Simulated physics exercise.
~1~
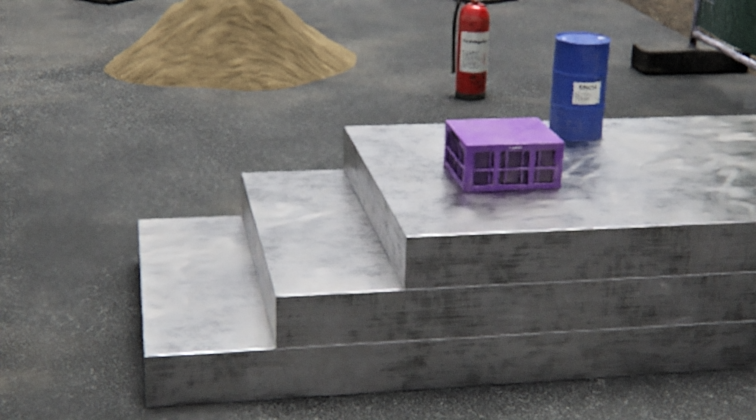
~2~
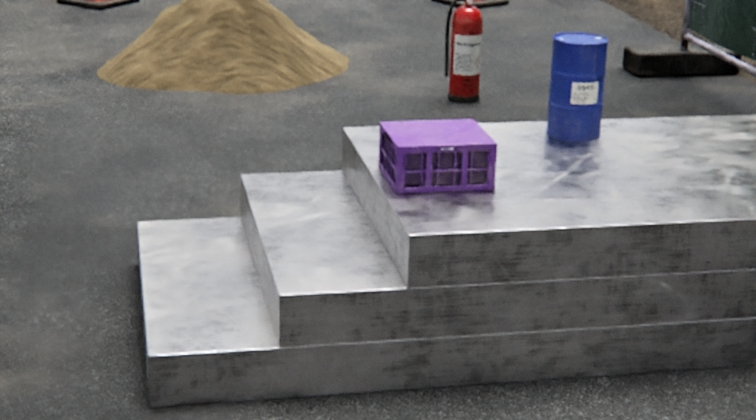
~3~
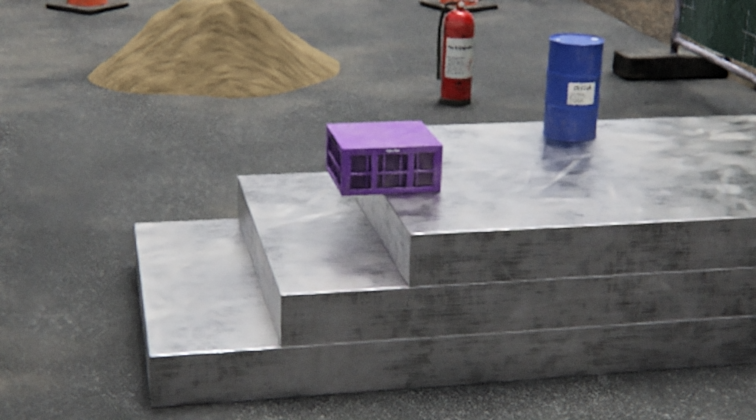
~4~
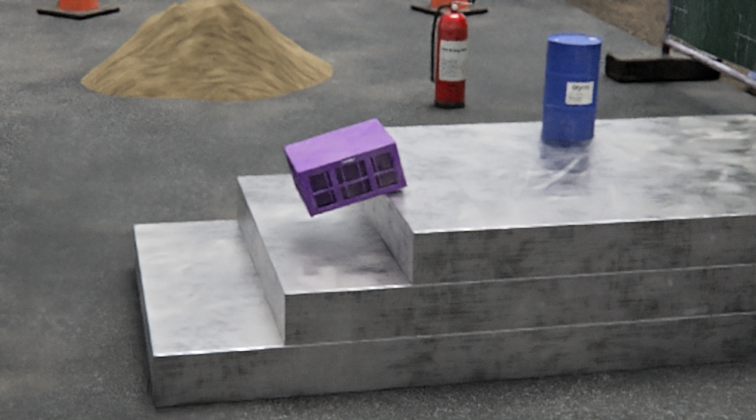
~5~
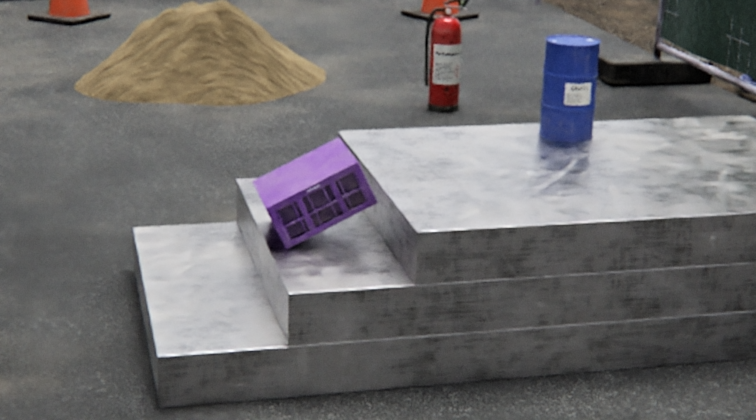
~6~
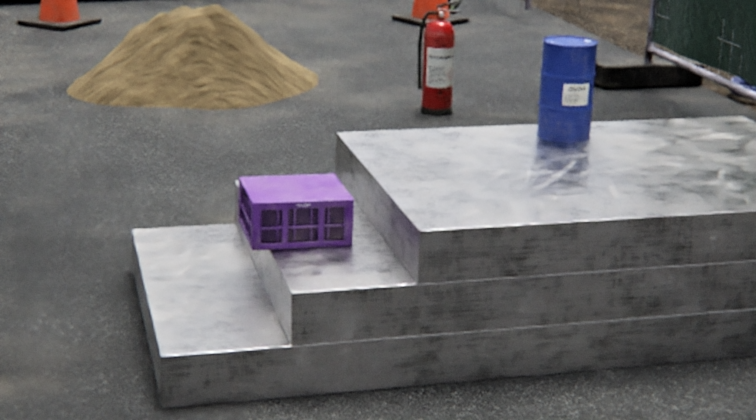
A purple crate slides left across a gray platform, tips over the edge, and lands on the step below.
